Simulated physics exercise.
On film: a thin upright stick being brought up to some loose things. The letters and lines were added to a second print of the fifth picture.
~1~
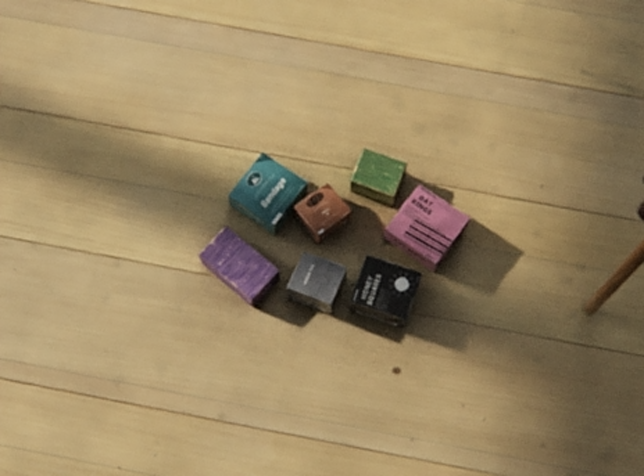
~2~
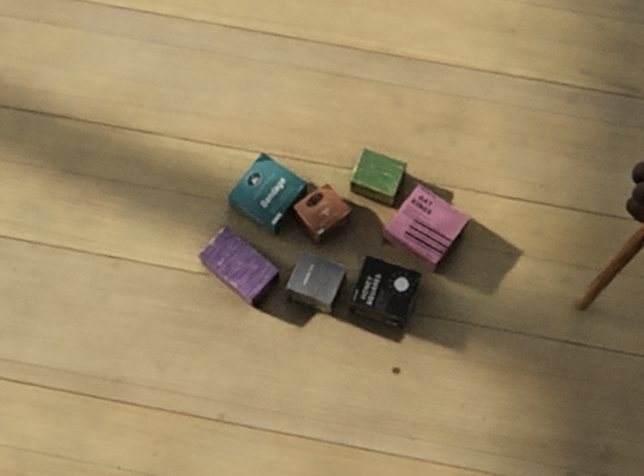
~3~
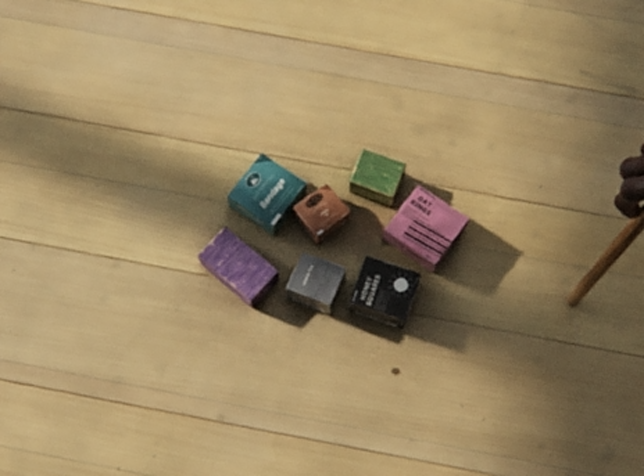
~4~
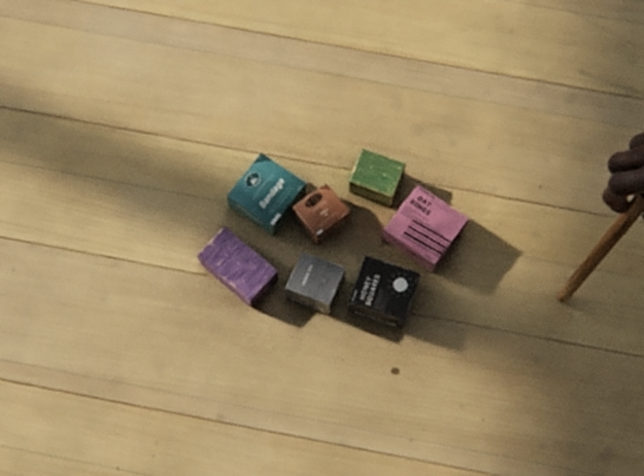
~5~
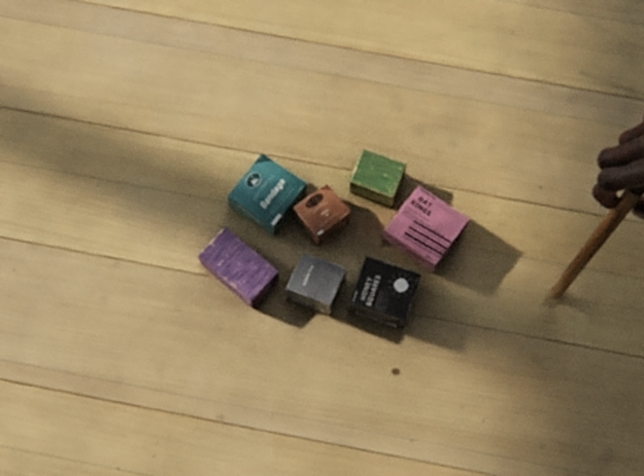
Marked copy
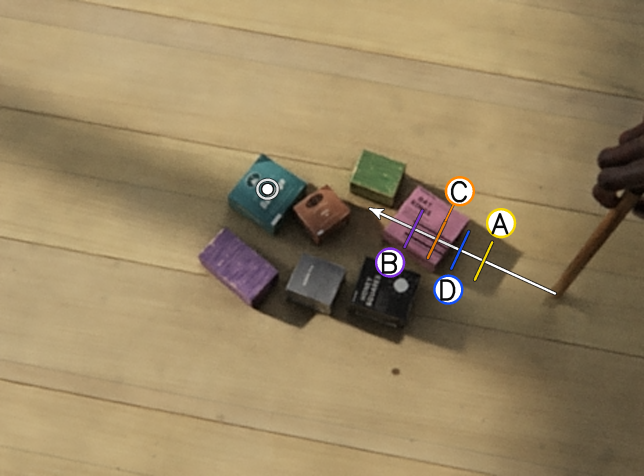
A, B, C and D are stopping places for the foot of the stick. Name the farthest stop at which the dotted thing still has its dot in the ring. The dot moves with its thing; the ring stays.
B.
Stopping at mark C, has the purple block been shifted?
No.
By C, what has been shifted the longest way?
The pink packet has gone farthest.
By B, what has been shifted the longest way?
The pink packet has gone farthest.
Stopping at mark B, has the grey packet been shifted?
By then, no.
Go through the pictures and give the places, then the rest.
The first picture shows purple block (240, 266); green block (378, 177); grey packet (317, 283).
The second picture shows grey packet (317, 283); turquoise box (268, 193).
The third picture shows pink packet (426, 229); orange packet (322, 214).
The fourth picture shows black packet (384, 292); purple block (239, 267).
The fifth picture shows green block (378, 178); grey packet (316, 284); turquoise box (268, 194).
On the copy, A at (484, 261); B at (414, 229); C at (437, 239); D at (460, 250); the arrow from (555, 294) to (370, 209); the white dot at (267, 189).
On B. First, foot of the stick (502, 270).
Then, foot of the stick (450, 247); pink packet (417, 225).
Finally, foot of the stick (413, 229); pink packet (380, 208); green block (350, 160); the dot is still in its ring.
By contrast, A keeps the dot in but is short; C keeps the dot in but is short; D keeps the dot in but is short.
